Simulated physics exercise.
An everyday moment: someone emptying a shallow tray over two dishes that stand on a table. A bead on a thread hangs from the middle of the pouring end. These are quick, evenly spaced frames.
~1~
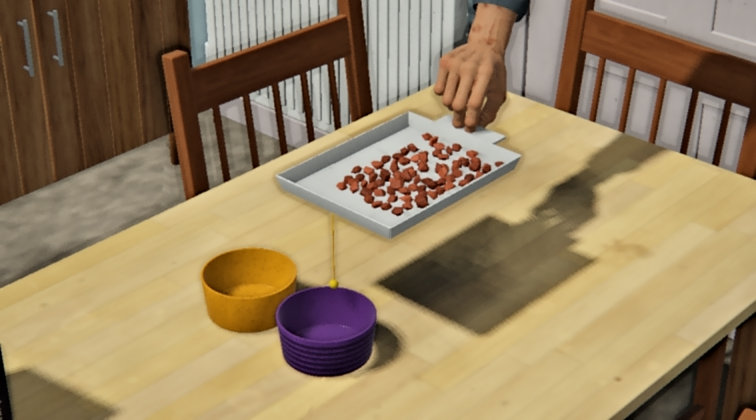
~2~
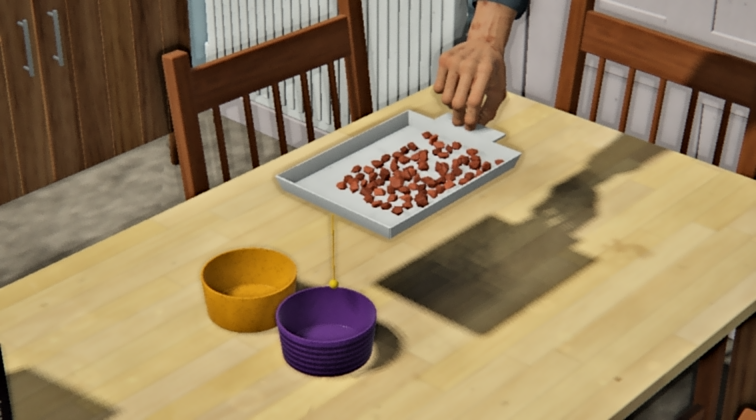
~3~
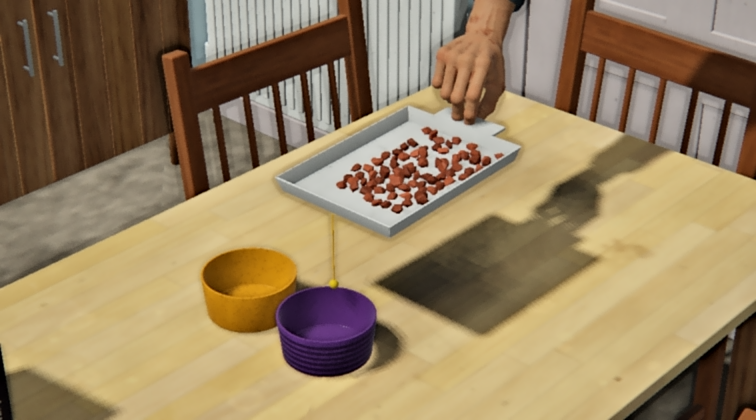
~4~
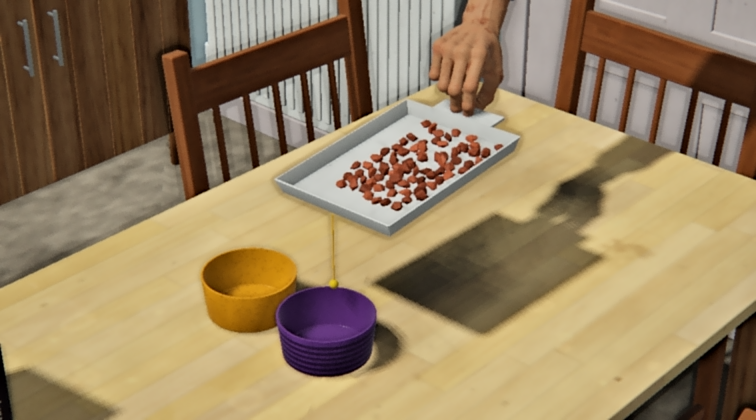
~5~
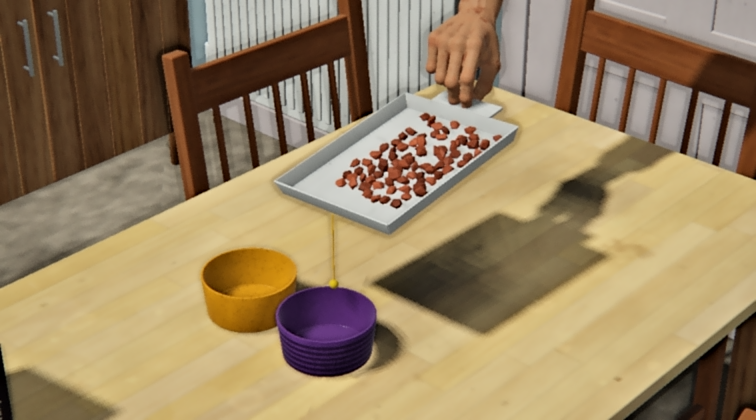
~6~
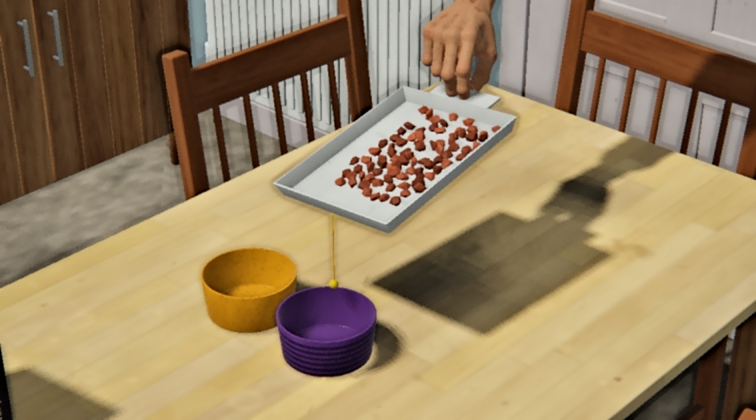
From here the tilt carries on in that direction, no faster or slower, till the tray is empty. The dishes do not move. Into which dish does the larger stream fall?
The left-hand dish gets more.
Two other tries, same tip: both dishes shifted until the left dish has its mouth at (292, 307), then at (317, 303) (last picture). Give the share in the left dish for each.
Near 50 % and 40 %.
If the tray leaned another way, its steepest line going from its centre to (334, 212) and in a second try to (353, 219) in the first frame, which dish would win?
The first try: Right. The second: The dish on the right.
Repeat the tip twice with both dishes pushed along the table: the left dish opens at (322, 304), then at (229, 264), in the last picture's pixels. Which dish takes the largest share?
First left, then right.
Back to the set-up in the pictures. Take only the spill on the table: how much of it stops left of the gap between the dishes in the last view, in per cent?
Close to 40 per cent.
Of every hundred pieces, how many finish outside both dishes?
Close to 20 per cent.
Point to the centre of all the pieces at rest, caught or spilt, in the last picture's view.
At about (267, 314).
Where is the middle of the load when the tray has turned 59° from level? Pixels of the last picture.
At about (318, 184).
Soon after the last picture, tray tipped steeply; nearly all on the tray; a stray few in the air.
A little later, tray tipped right over; about a quarter on the tray; a small part in the right dish; about a third in the left dish; a small part outside both; about a quarter in the air.
Later still, tray tipped past a quarter turn; about a quarter in the right dish; about two thirds in the left dish; about a quarter outside both.
At rest, tray tipped past a quarter turn; about a quarter in the right dish; about two thirds in the left dish; about a quarter outside both.
